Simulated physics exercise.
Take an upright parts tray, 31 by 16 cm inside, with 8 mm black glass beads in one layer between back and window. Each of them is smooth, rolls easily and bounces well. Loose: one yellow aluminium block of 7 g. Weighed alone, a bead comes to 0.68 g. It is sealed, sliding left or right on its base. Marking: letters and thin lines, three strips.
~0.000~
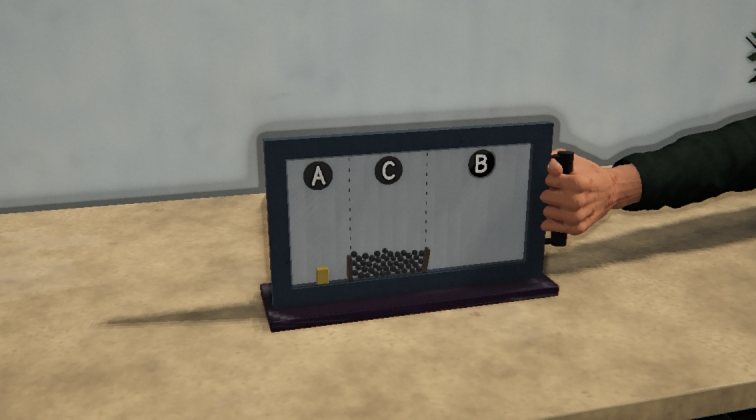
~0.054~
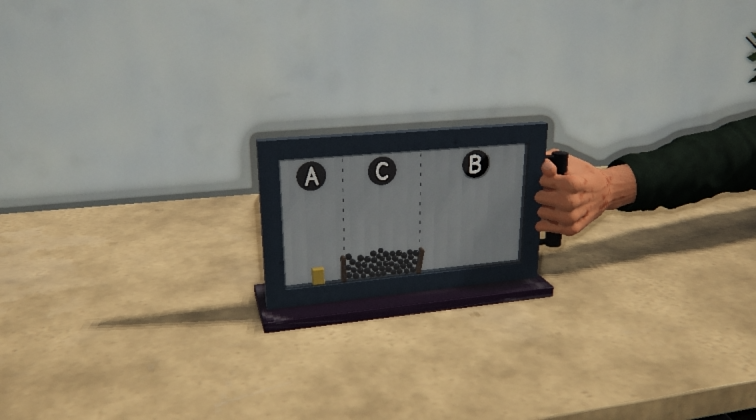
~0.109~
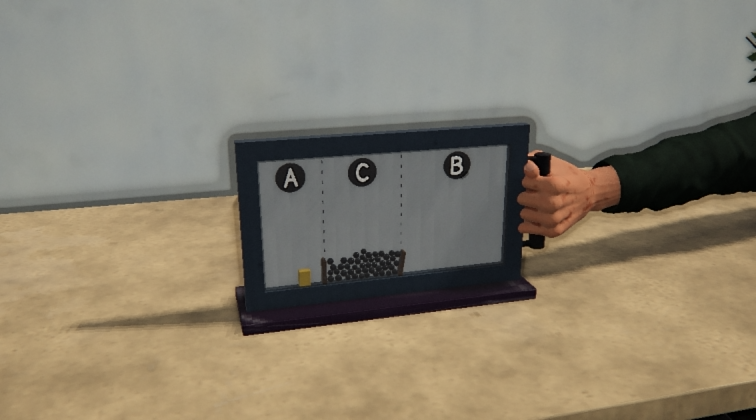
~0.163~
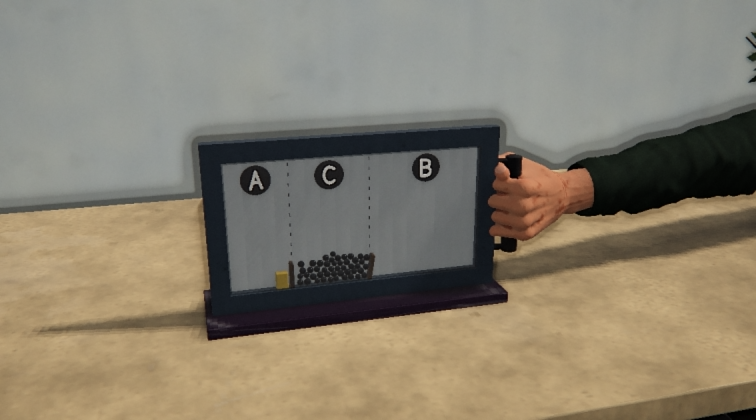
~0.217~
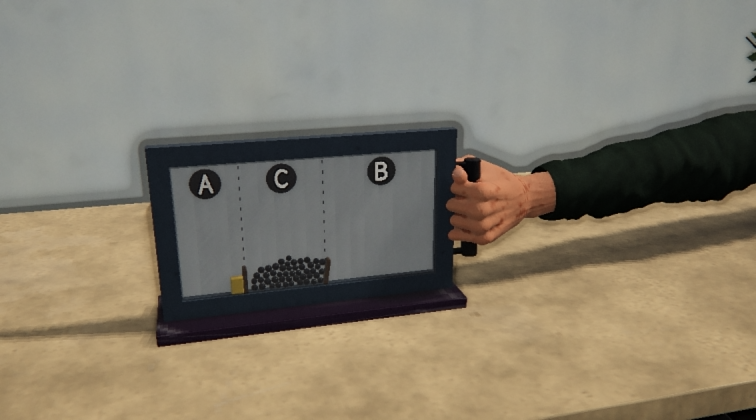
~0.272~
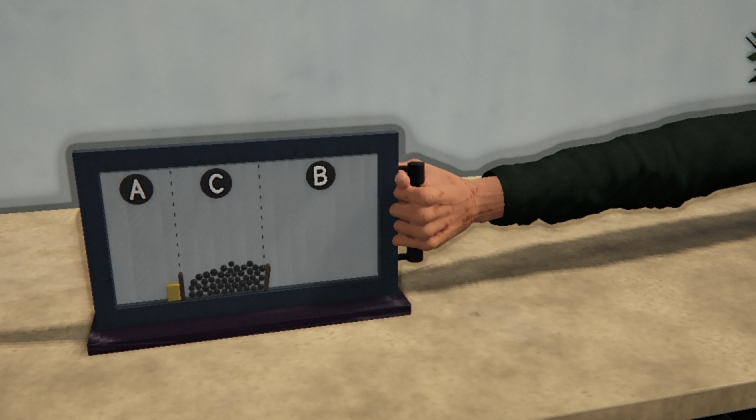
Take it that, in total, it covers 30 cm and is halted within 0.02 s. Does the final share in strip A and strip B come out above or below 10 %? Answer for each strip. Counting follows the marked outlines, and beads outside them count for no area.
A - above, B - below.
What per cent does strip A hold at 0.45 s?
Close to 20 % of the load.
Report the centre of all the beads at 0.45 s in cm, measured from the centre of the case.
The middle sits around 6 cm left of it and 4 cm below it.
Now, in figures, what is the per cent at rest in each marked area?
Strip A: 20; strip B: 0; strip C: 80.
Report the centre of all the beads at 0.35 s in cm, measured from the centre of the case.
The middle sits around 4 cm left of it and 6 cm below it.
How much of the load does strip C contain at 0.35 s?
Share: Some 100 per cent.
By 0.35 s, it is 30 cm to the left; the beads' middle is 4 cm left of and 6 cm below the centre; C 100 %.
By 0.45 s, it is 30 cm to the left; the beads' middle is 6 cm left of and 4 cm below the centre; A 20 %, C 80 %.
By 0.60 s, it is 30 cm to the left; the beads' middle is 6 cm left of and 6 cm below the centre; A 20 %, C 80 %.
Settled by 1.6 s, it is 30 cm to the left; A 20 %, B 0 %, C 80 %.
